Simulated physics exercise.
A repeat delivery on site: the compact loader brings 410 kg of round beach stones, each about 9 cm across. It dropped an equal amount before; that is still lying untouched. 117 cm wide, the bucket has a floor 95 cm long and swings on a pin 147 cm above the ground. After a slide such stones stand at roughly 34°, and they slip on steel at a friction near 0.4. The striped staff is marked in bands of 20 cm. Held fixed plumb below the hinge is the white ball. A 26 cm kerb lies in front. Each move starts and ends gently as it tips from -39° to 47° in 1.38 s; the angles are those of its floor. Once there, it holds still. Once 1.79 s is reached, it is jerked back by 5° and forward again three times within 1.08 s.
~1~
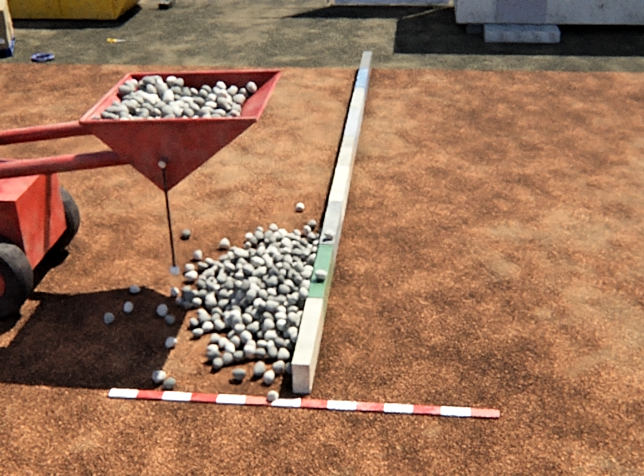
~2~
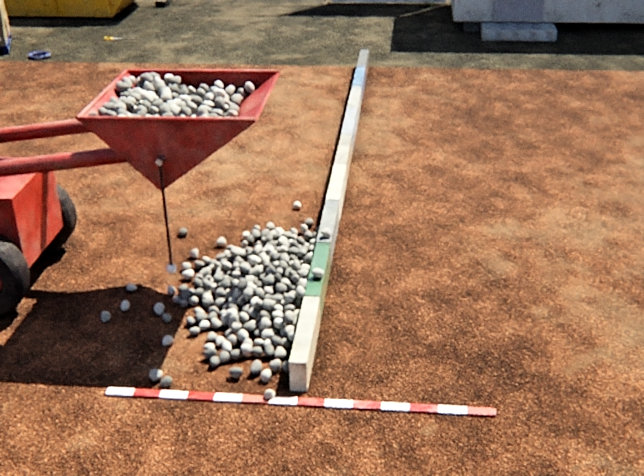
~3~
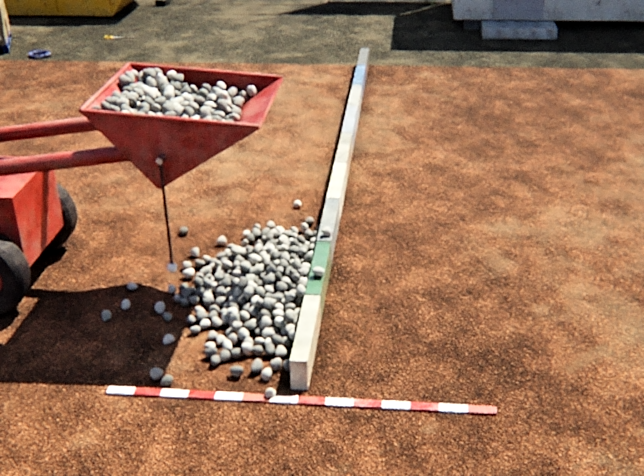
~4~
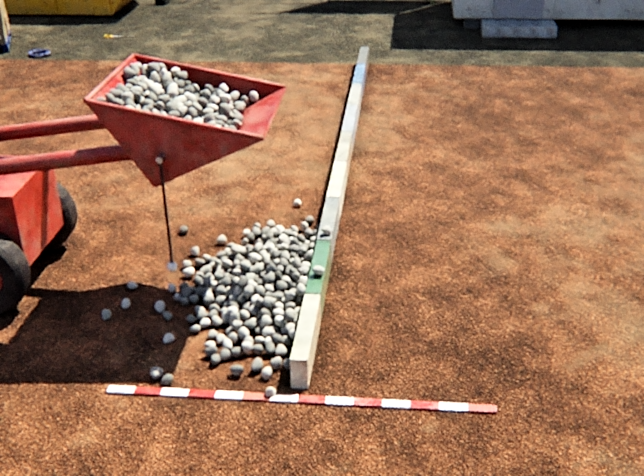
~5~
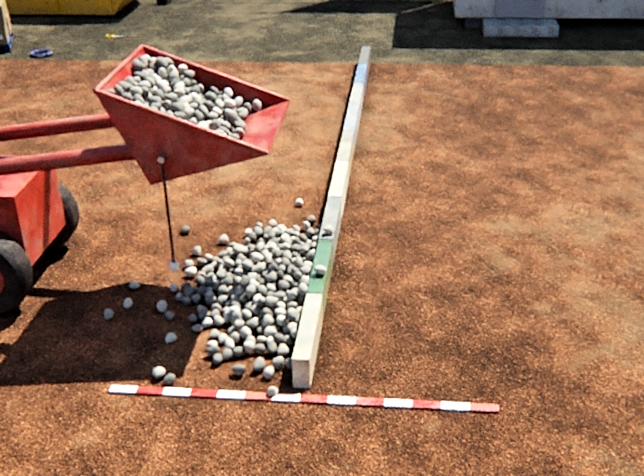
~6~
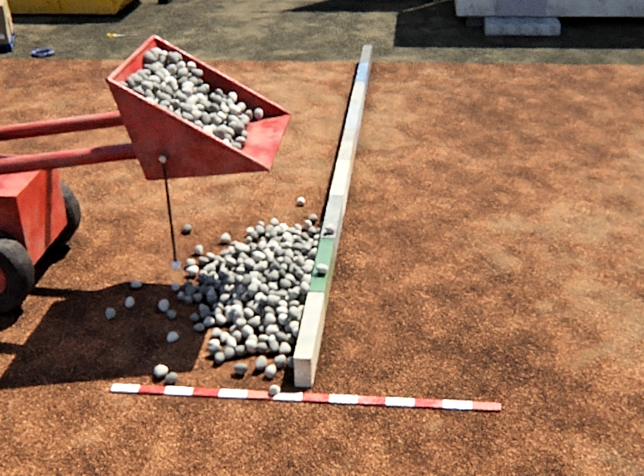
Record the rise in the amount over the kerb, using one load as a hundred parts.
Rise: About 19 parts in every hundred.
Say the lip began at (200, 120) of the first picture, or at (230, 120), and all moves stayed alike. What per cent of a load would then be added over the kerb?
Around 0 percent, then around 5 percent.
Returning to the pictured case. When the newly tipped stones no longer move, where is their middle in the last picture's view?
Around (290, 269).
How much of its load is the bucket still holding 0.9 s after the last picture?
Near 25 per cent of the load is held.
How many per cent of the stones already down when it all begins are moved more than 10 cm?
Close to 20 in a hundred of them.
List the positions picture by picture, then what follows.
The first picture shows lip at (257, 120), floor tilted -39°, highest stones at (151, 85). The earlier load is highest near (293, 264), 26 cm above ground level, 100 % on this side of the kerb.
In the second picture, the bucket is at -37°, its lip at (255, 121); the top of the load is at (143, 83).
In the third picture, the bucket is at -33°, its lip at (259, 127); the top of the load is at (142, 81).
In the fourth picture, the bucket is at -25°, its lip at (263, 138); the top of the load is at (142, 73).
In the fifth picture, the bucket is at -16°, its lip at (268, 154); the top of the load is at (149, 67).
In the sixth picture, the bucket is at -6°, its lip at (269, 170); the top of the load is at (156, 62).
Then, 0.4 s after the last picture the floor is at 33°; in per cent of one load, 99 in the bucket, 100 on this side of the kerb; the foremost stones are at (314, 275).
Then, 0.9 s after the last picture the floor is at 47°; in per cent of one load, 24 in the bucket, 175 on this side of the kerb, 1 over the kerb; the foremost stones are at (329, 260).
Then, 2.7 s after the last picture the floor is at 47°; in per cent of one load, 0 in the bucket, 181 on this side of the kerb, 19 over the kerb; the foremost stones are at (481, 293).
Then, 5.6 s after the last picture the floor is at 47°; in per cent of one load, 0 in the bucket, 181 on this side of the kerb, 19 over the kerb; the foremost stones are at (481, 293). Net gain over the kerb, 19.
